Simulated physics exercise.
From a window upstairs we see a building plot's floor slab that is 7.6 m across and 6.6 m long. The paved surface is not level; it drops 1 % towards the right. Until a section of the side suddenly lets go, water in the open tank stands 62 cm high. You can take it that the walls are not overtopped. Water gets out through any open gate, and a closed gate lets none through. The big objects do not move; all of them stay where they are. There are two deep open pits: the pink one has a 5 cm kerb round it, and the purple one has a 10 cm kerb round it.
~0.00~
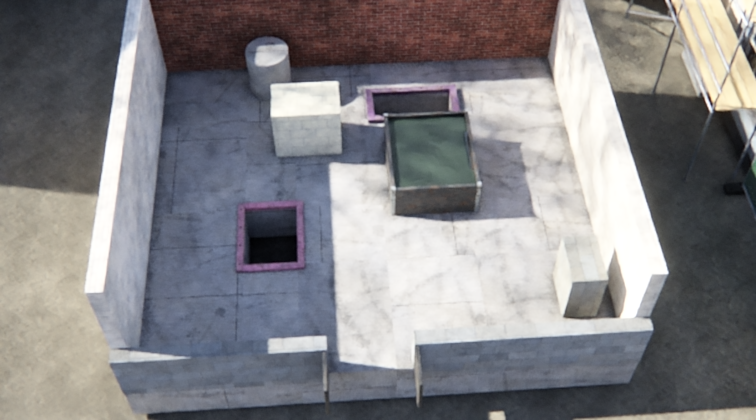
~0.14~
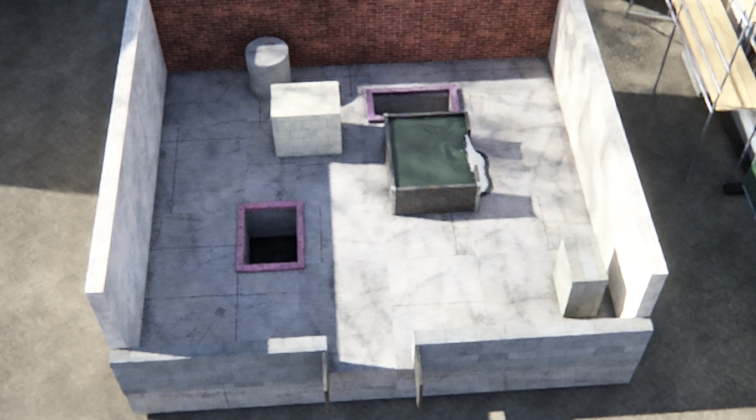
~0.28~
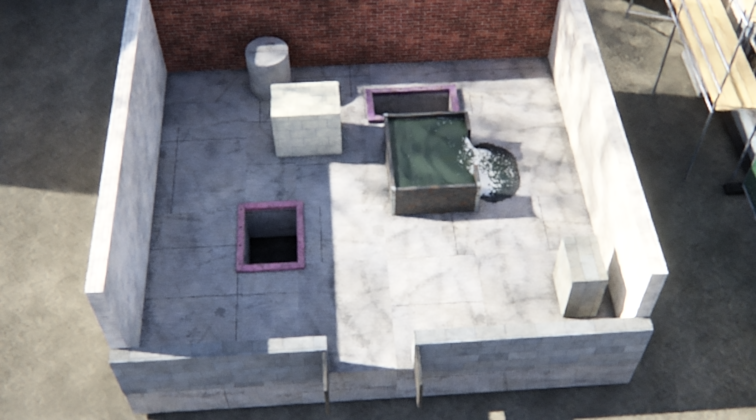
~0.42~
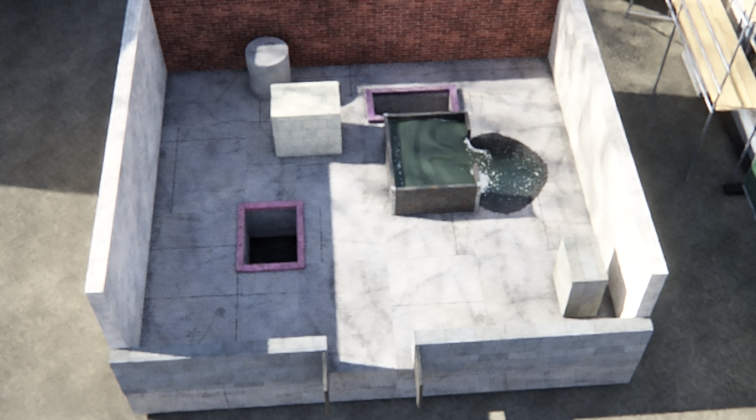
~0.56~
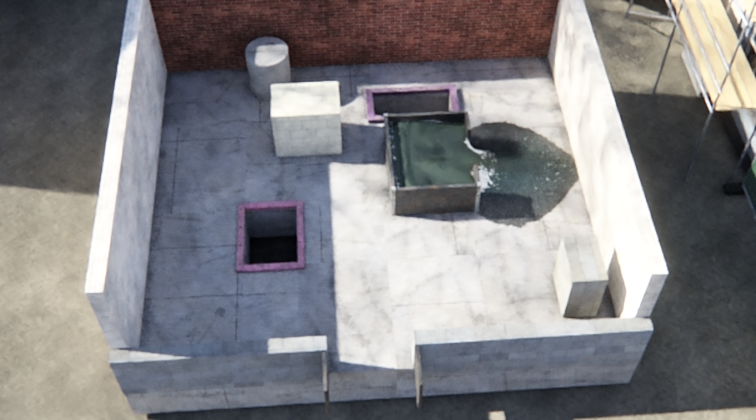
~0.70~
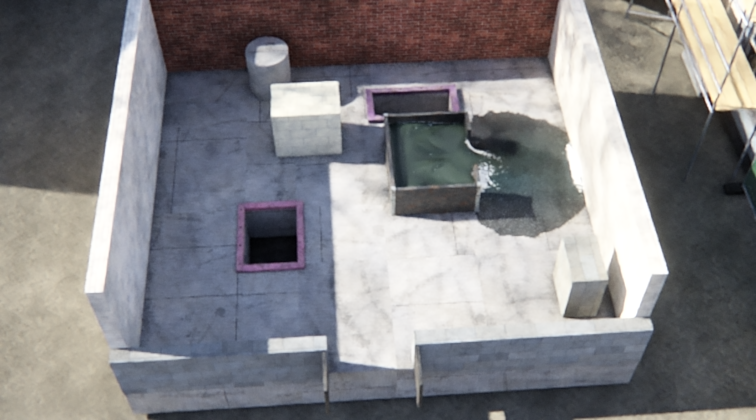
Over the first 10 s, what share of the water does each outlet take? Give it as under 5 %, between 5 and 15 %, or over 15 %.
Gate: Under 5 %; pink pit: Not even 5 %; purple pit: Less than 5 %.
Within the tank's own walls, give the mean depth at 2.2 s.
I'd put the average depth near 29 cm.
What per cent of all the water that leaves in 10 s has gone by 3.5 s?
Around 0 percent.
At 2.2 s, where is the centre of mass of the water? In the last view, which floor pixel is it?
Its balance point lies near (499, 174).
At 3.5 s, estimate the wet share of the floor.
Roughly 35 % of the floor is wet.
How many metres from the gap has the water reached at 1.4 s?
Around 3.0 metres.
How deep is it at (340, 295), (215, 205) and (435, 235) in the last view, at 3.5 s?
About 0, 0 and 0 cm respectively.
After 1.4 s water covers 15 % of the floor and is deepest (33 cm) near (576, 169); gone so far, the gate 0 %, the pink pit 0 %, the purple pit 0 %.
After 2.2 s water covers 15 % of the floor and is deepest (35 cm) near (622, 343); gone so far, the gate 0 %, the pink pit 0 %, the purple pit 0 %.
After 3.5 s water covers 35 % of the floor and is deepest (21 cm) near (622, 343); gone so far, the gate 0 %, the pink pit 0 %, the purple pit 0 %.
After 6.0 s water covers 55 % of the floor and is deepest (14 cm) near (305, 70); gone so far, the gate 1 %, the pink pit 0 %, the purple pit 0 %.
After 10.0 s water covers 80 % of the floor and is deepest (9 cm) near (619, 333); gone so far, the gate 2 %, the pink pit 0 %, the purple pit 0 %.
